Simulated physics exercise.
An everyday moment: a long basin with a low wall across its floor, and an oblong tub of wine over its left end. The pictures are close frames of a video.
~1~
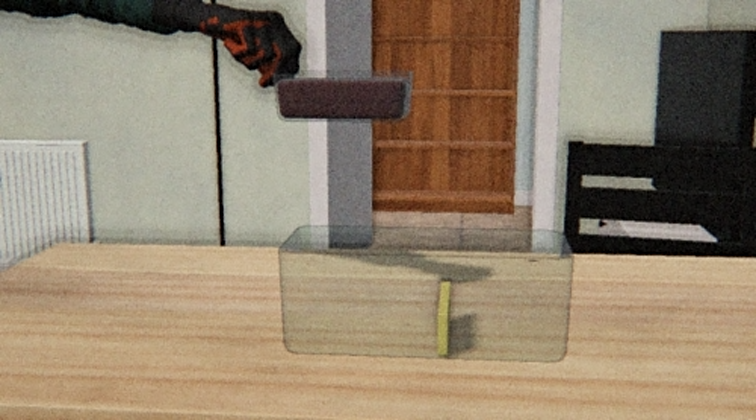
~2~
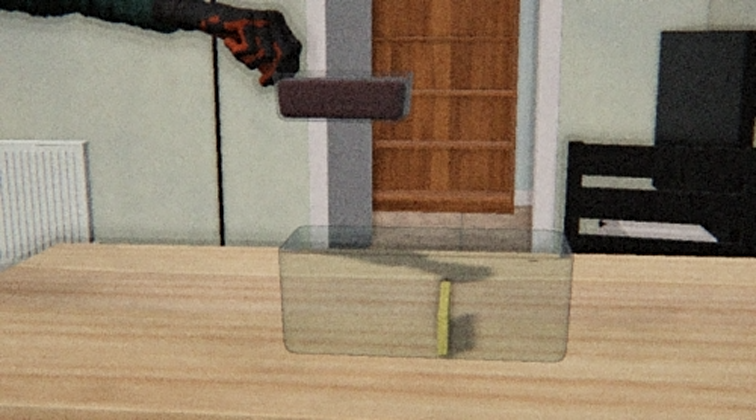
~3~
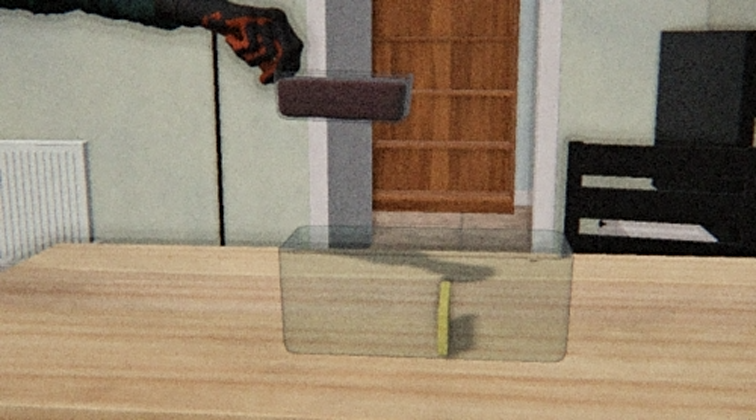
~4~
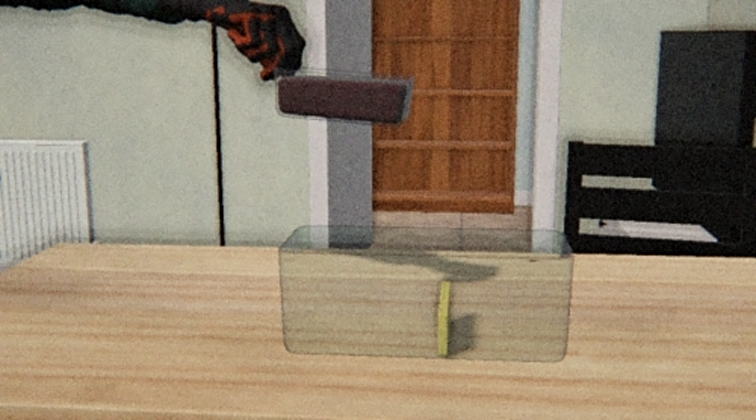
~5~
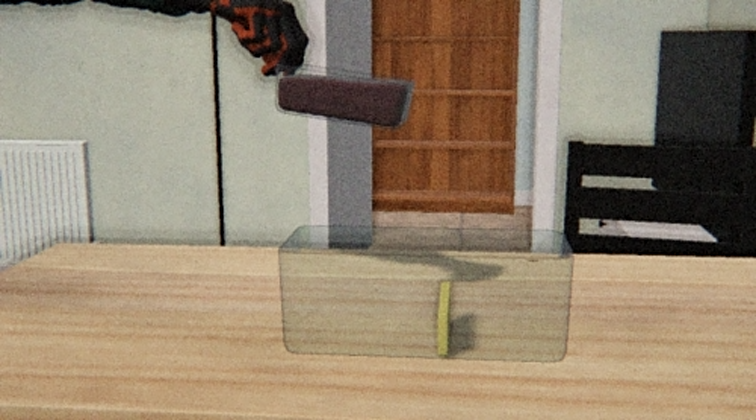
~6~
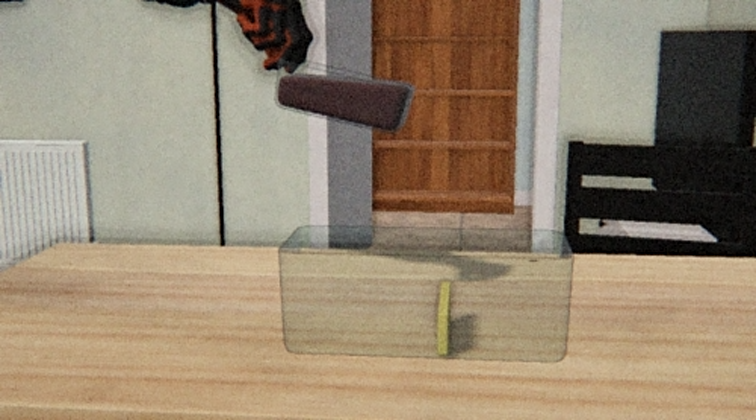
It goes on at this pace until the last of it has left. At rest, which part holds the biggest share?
It is the right one.
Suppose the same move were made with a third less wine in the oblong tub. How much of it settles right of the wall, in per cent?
Roughly 60 in a hundred.
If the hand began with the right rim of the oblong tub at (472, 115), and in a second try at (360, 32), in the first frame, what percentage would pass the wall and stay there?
First some 85, then 35 per cent.
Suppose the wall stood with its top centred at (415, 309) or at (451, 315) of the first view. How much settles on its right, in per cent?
Near 80 % and 65 %.
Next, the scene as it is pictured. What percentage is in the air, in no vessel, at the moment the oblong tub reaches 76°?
Roughly 55 in a hundred.
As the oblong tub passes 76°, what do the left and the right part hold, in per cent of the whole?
Near 0 on the left, 30 on the right.
A moment on, the tilt is 76° and 16 per cent is still to pour, 1 is left of the wall and 29 right of it.
Next, the tilt is 114° and 1 per cent is still to pour, 17 is left of the wall and 74 right of it.
Then the tilt is 120° and 0 per cent is still to pour, 21 is left of the wall and 74 right of it.
Later the tilt is 120° and 0 per cent is still to pour, 21 is left of the wall and 74 right of it.
Finally, 21 per cent lies left of the wall, 74 right of it and 5 outside.
